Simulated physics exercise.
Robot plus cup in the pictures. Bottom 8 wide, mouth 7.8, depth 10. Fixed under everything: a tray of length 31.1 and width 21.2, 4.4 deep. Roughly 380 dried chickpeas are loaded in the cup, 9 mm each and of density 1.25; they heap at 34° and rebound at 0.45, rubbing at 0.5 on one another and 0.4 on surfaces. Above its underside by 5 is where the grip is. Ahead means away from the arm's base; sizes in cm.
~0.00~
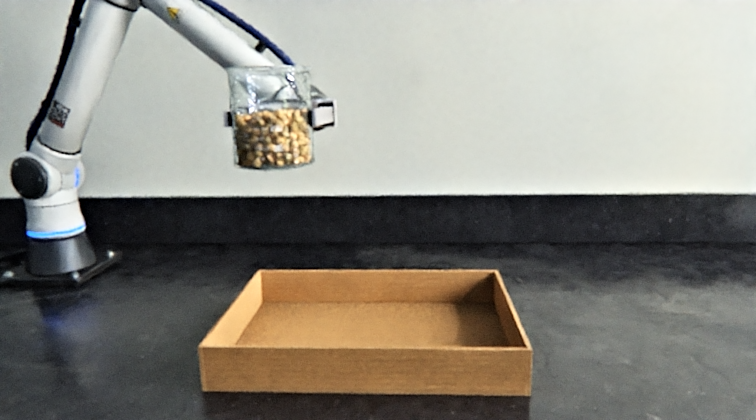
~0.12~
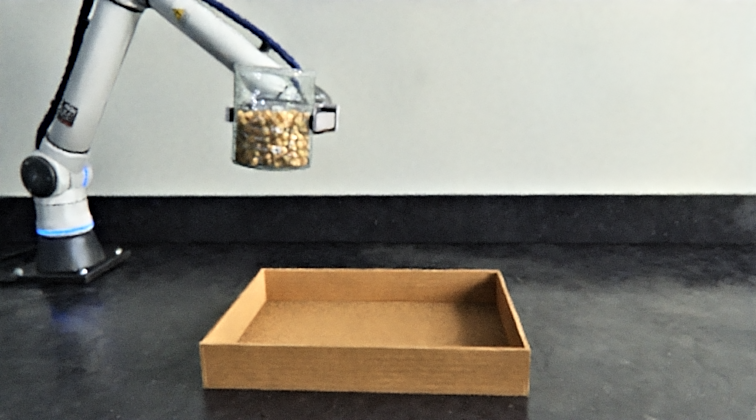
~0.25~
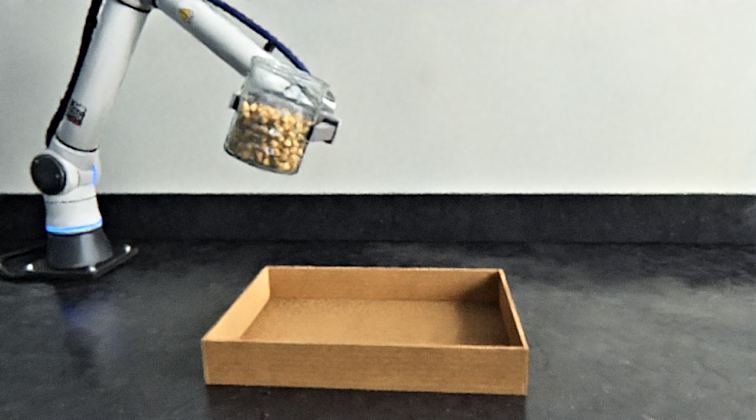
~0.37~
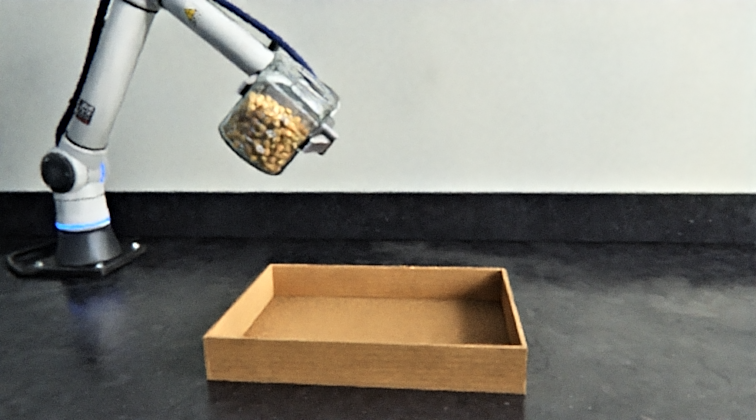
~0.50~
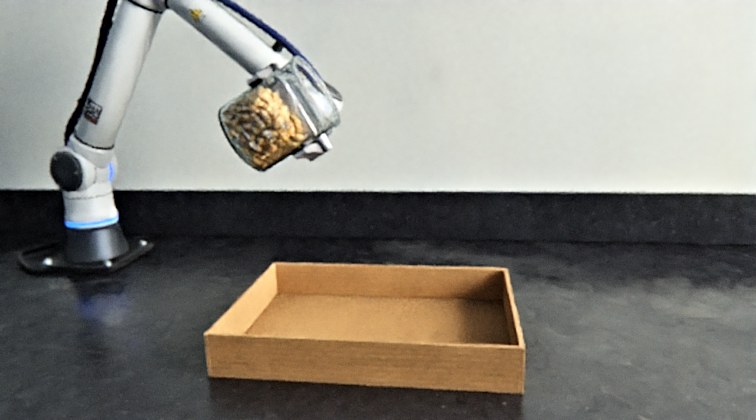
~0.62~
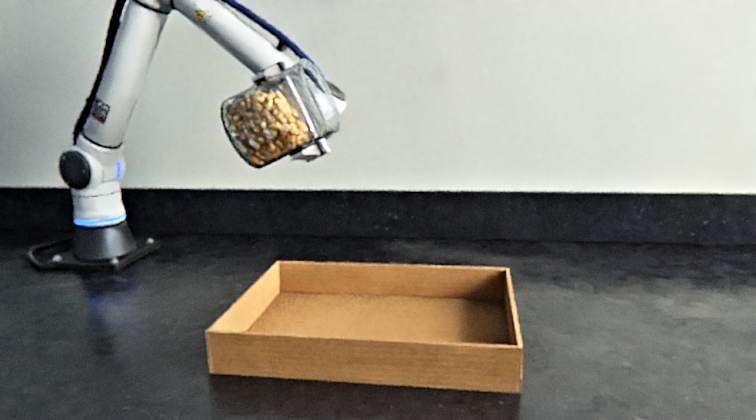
Robot arm gripping a clear cup of dried chickpeas and tilting it steeply forward above an empty brown tray.
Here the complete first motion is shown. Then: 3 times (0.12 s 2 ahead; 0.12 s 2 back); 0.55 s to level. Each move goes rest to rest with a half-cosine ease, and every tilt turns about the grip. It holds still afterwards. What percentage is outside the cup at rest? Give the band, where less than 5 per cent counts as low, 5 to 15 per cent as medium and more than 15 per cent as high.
Low.
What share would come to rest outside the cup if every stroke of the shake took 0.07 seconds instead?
That gives about 10 percent.
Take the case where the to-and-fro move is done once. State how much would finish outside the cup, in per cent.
Approx. 0 per cent.
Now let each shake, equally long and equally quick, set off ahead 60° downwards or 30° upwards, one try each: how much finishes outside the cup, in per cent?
First try about 0 %, second try about 0 %.
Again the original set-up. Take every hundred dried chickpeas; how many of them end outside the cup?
Some 0 percent.
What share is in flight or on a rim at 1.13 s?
0 %.
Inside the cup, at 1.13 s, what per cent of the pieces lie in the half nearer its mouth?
Around 30 in a hundred.
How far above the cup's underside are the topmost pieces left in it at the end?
Height at rest: About 7.5 centimetres.
By 1.13 s, tilted 66° forward, highest piece 27 above the table; 375 in the cup, 1 in the tray.
By 1.64 s, tilted 29° forward, highest piece 29 above the table; 374 in the cup, 2 in the tray.
By 2.09 s, level, highest piece 28 above the table; 374 in the cup, 2 in the tray.
By 3.14 s, level, highest piece 28 above the table; 374 in the cup, 2 in the tray.
Final count, 374 in the cup, 2 in the tray. That is 1 % outside the cup.
